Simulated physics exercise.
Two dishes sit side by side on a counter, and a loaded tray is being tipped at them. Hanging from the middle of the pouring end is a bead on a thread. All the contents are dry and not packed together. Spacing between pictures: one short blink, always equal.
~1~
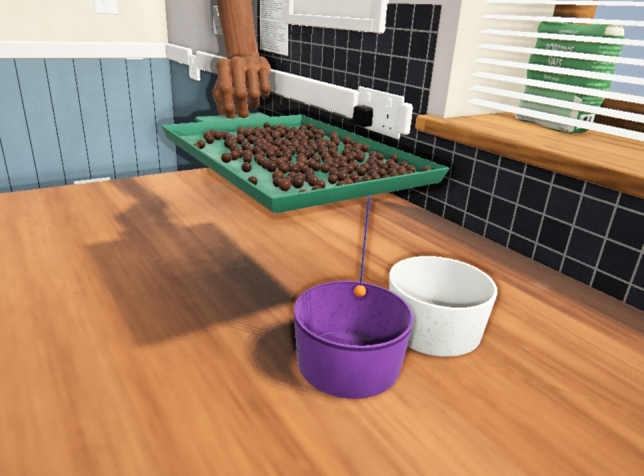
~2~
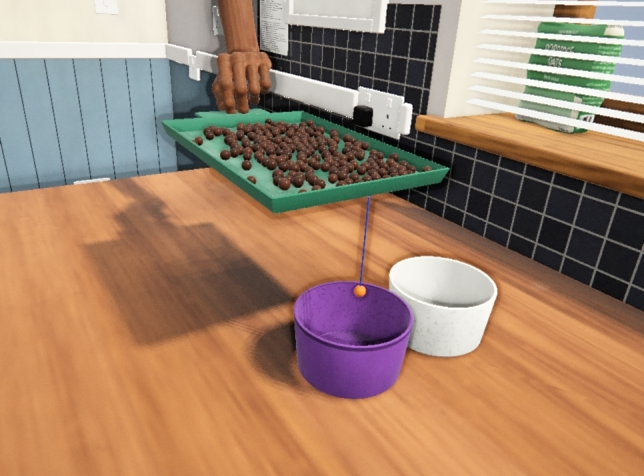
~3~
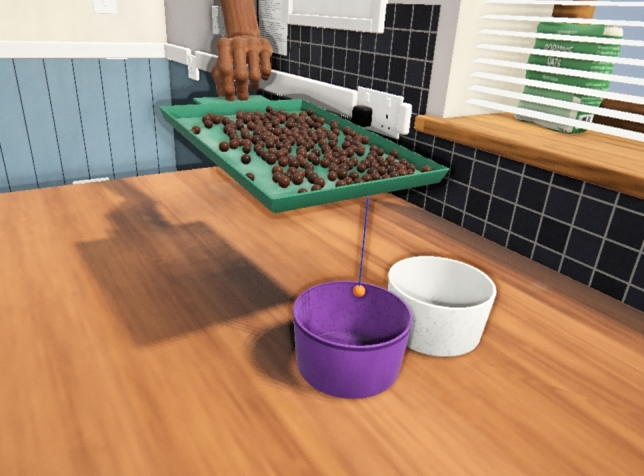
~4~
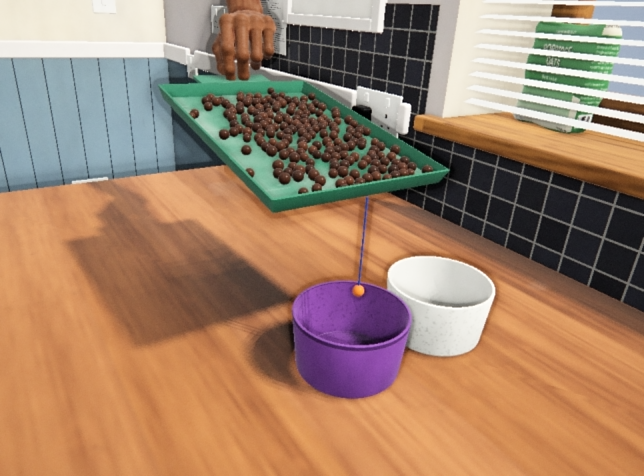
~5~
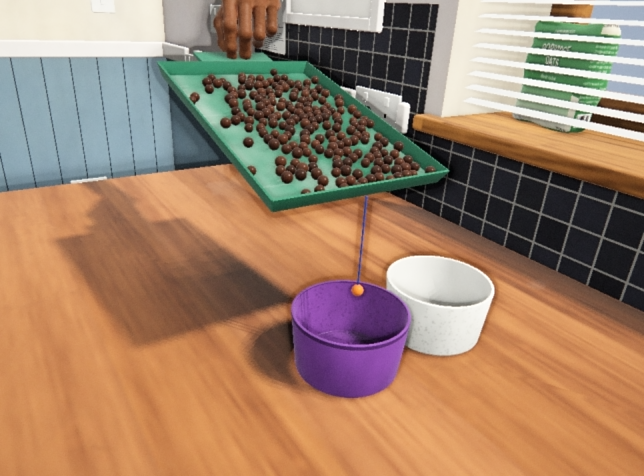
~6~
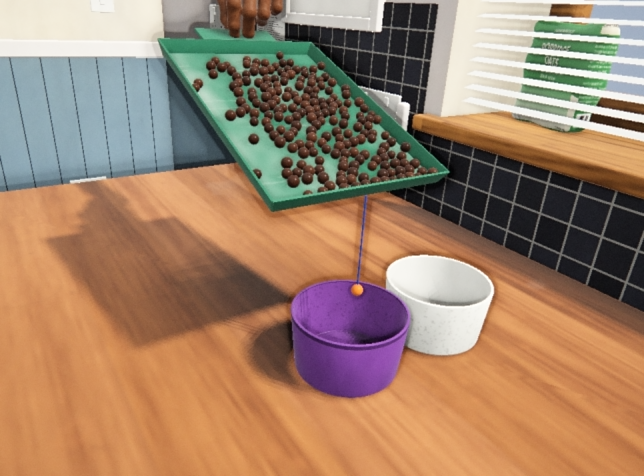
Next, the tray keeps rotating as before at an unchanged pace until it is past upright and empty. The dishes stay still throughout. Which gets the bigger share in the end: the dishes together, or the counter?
The counter gets the bigger share.
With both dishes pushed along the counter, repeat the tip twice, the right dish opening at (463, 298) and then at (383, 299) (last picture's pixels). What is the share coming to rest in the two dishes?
It would be near 80 per cent first and near 40 per cent second.
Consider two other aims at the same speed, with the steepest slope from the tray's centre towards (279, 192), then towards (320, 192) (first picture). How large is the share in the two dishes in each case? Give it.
10 % and 20 %, roughly.
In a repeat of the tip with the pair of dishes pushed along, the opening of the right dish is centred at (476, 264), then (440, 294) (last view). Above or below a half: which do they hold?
The dishes end up with the lesser share in the first try and the greater share in the second.
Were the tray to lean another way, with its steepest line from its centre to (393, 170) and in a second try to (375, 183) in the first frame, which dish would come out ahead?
The right-side dish first and The right-side dish second.
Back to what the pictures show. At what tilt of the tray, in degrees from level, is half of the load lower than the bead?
Around 75 degrees of turn.
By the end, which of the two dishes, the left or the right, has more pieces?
Simple - it is the one placed left.
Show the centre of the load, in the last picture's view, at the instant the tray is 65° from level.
In the last view, the load is centred near (391, 211).
Shortly afterwards, tray tipped steeply; near half on the tray; only a few in the left dish; only a few in the right dish; near a quarter outside both; near a third in the air.
Next, tray tipped past a quarter turn; near a quarter in the left dish; a little in the right dish; near two thirds outside both; a little in the air.
Some moments later, tray tipped past a quarter turn; near a quarter in the left dish; a little in the right dish; near two thirds outside both.
In the end, tray tipped past a quarter turn; near a quarter in the left dish; a little in the right dish; near two thirds outside both.
